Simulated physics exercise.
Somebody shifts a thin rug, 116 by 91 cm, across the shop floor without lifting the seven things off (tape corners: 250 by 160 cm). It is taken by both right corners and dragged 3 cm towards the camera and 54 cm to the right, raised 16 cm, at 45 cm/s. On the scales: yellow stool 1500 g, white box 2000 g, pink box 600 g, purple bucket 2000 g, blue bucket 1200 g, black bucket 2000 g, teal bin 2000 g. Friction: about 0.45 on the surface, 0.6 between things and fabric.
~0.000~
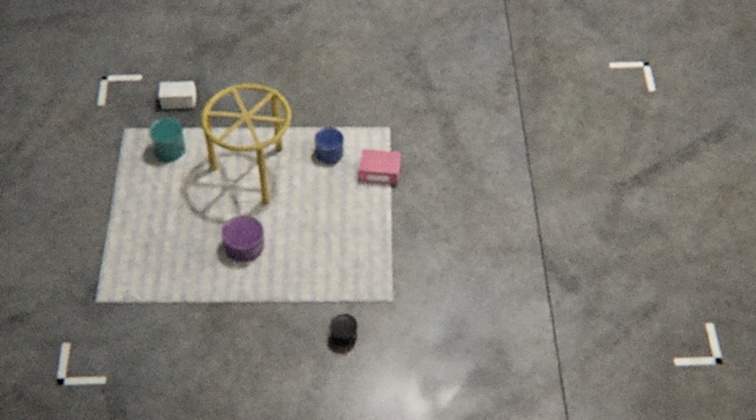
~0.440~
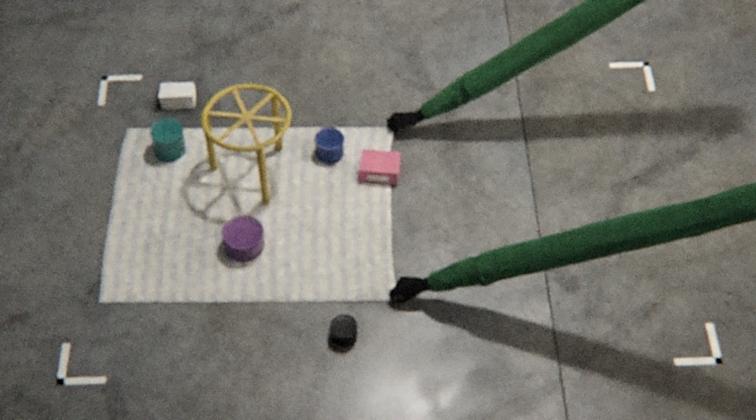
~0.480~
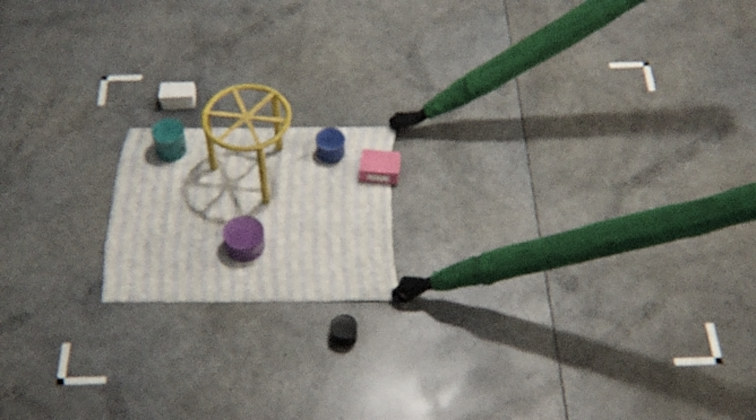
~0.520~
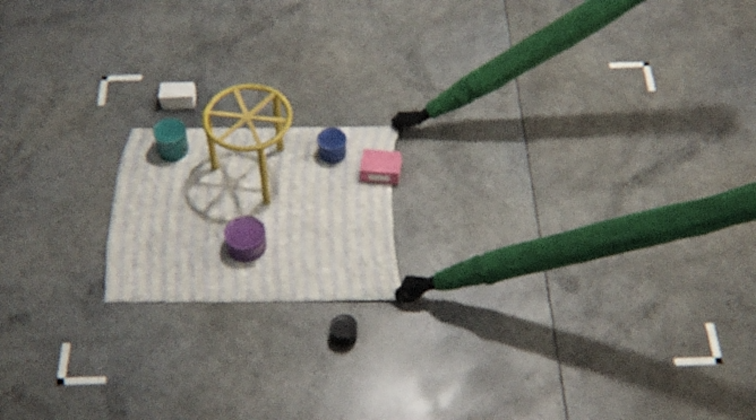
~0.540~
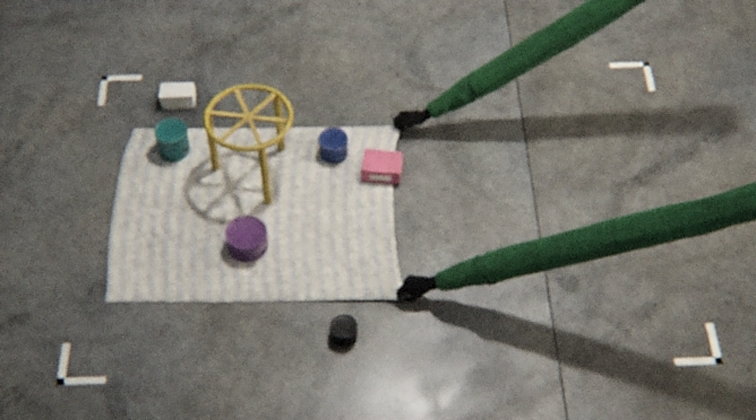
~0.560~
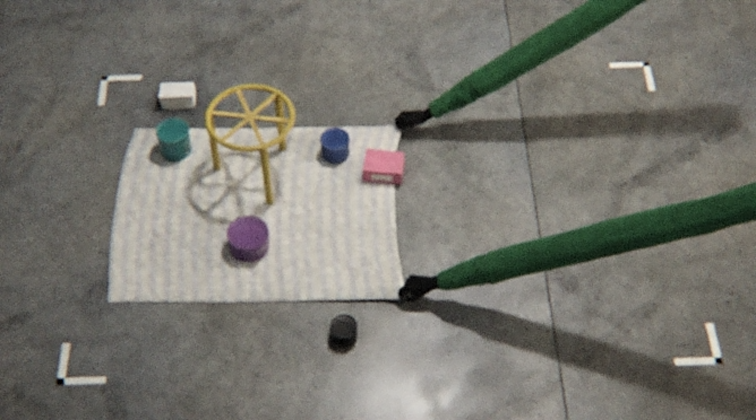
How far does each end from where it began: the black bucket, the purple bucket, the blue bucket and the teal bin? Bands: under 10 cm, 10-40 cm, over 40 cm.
Result: Black bucket stays in the low band, purple bucket ends far away, blue bucket ends far away, teal bin ends far away.
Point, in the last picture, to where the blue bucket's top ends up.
Around (467, 140).
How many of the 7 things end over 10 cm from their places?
That makes 5.
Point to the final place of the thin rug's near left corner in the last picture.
At about (241, 302).
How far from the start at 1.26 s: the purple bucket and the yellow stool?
Purple bucket 35 cm, yellow stool 35 cm.
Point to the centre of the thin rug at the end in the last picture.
Near (389, 211).
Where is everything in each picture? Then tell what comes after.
The first frame shows black bucket (344, 325); purple bucket (243, 232); blue bucket (329, 138); teal bin (166, 130); thin rug corners (96, 303) (125, 129) (389, 128) (392, 301).
The second frame shows thin rug corners (99, 302) (128, 129); grip (396, 300).
The third frame shows thin rug corners (102, 302) (130, 129); grip (398, 300).
The fourth frame shows thin rug corners (105, 302) (132, 129); grip (401, 300).
The fifth frame shows thin rug corners (106, 302) (134, 129); grip (403, 300).
The sixth frame shows black bucket (344, 326); purple bucket (248, 232); blue bucket (335, 139); teal bin (172, 130); thin rug corners (108, 302) (135, 129); grip (405, 299).
By 0.9 s, middle of the thin rug at (295, 211); blue bucket 20 cm off its start, teal bin 20 cm off its start, purple bucket 18 cm off its start.
By 1.3 s, middle of the thin rug at (334, 211); blue bucket 37 cm off its start, teal bin 37 cm off its start, purple bucket 35 cm off its start.
By 1.6 s, middle of the thin rug at (375, 211); teal bin 54 cm off its start at (293, 130), blue bucket 53 cm off its start at (453, 140), purple bucket 52 cm off its start at (373, 233).
By 2.0 s, middle of the thin rug at (389, 211); teal bin 60 cm off its start, blue bucket 58 cm off its start, purple bucket 58 cm off its start.
By 2.6 s, middle of the thin rug at (389, 211); teal bin 60 cm off its start at (308, 130), blue bucket 58 cm off its start at (467, 140), purple bucket 58 cm off its start at (387, 233), black bucket 0 cm off its start at (344, 326).
